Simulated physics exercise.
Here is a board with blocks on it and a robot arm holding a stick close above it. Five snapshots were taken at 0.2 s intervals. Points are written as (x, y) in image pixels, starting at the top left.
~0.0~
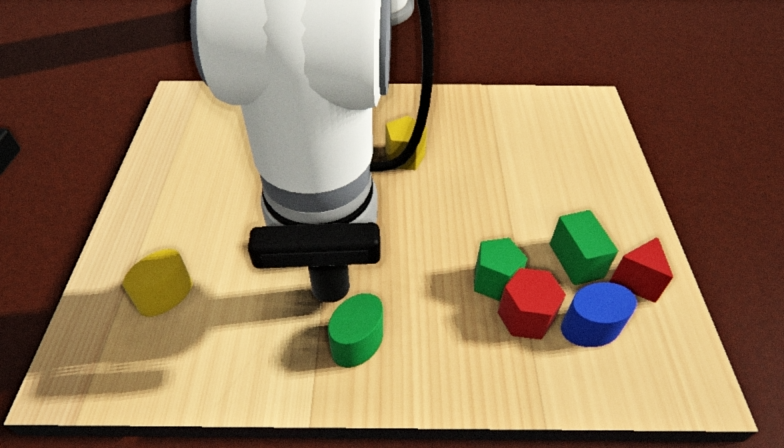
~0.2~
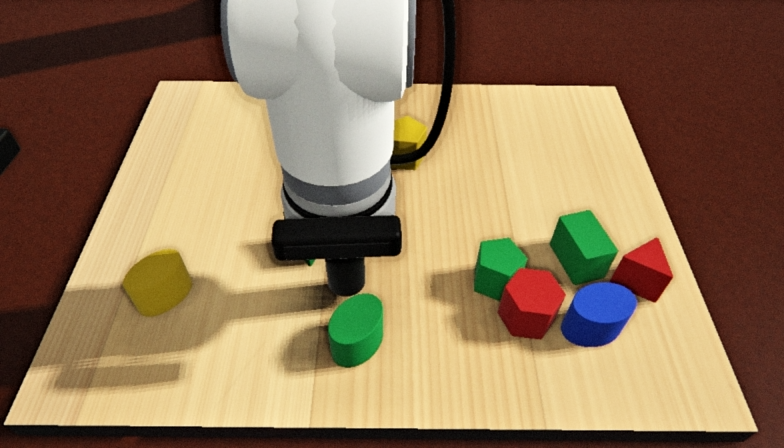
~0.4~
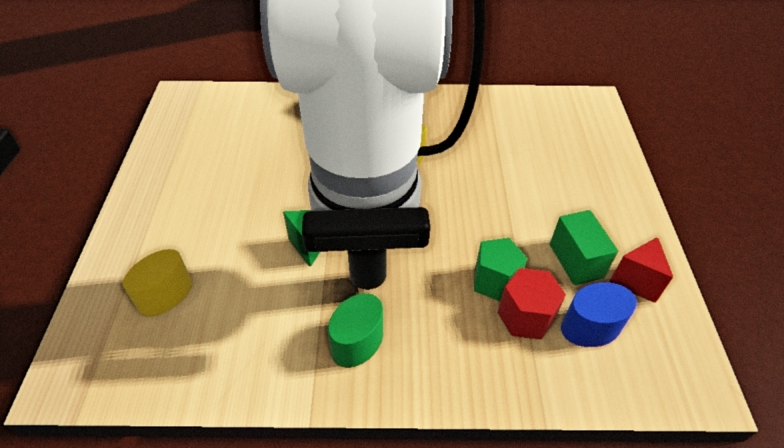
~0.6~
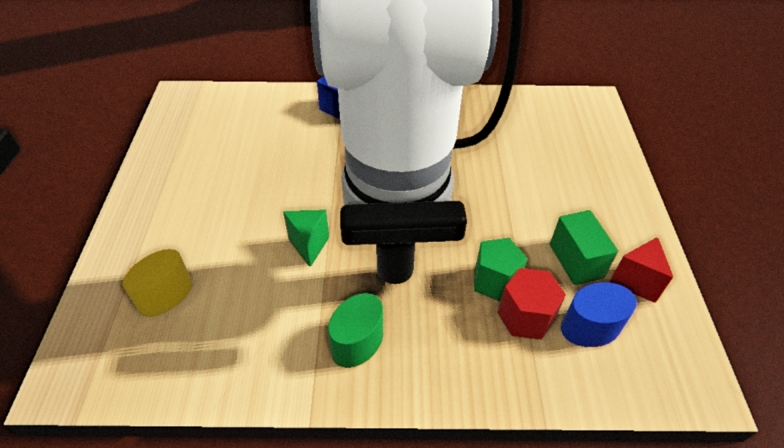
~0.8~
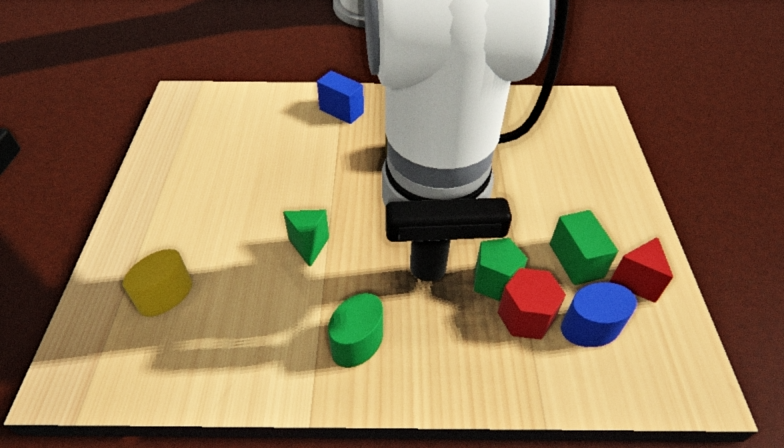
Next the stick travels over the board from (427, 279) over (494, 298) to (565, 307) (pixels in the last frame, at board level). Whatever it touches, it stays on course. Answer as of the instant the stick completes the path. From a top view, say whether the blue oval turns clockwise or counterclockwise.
Looking down, it rotates anti-clockwise.
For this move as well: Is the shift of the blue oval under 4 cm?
The answer is yes.
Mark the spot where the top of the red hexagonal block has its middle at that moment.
Its top centre is at about (591, 322).
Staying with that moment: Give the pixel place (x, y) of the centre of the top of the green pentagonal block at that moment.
The middle of the upper face of the green pentagonal block will lie at about (544, 246) in the picture.
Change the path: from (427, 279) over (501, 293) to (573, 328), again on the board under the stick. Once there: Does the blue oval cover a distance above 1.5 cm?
Short answer: Yes.
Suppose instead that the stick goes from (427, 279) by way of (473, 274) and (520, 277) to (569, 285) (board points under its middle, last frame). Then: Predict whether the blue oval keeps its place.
By then it is displaced.
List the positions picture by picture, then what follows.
Stick tip at (331, 287); block tops, green pentagonal block at (502, 255); red hexagonal block at (536, 290); green oblong block at (589, 233); blue oval at (605, 302), in the first picture.
Stick at (347, 281); blocks unchanged, in the second picture.
Stick at (368, 275); blocks unchanged, in the third picture.
Stick at (395, 270); blocks unchanged, in the fourth picture.
Stick at (428, 267); green pentagonal block at (502, 255); red hexagonal block at (536, 290); green oblong block at (589, 233); blue oval at (605, 302), in the fifth picture.
On the path given first. One third of the way, stick at (475, 281); green pentagonal block at (514, 253), turned 25° anticlockwise; red hexagonal block at (543, 293), turned 20° clockwise.
Two thirds of the way, stick at (523, 291); green pentagonal block at (541, 247), turned 80° anticlockwise; red hexagonal block at (568, 308), turned 45° clockwise; blue oval at (624, 311), turned 40° anticlockwise.
At the end, stick at (570, 296); green pentagonal block at (544, 246), turned 90° anticlockwise; red hexagonal block at (591, 322), turned 100° clockwise; green oblong block in place; blue oval at (646, 321), turned 75° anticlockwise.
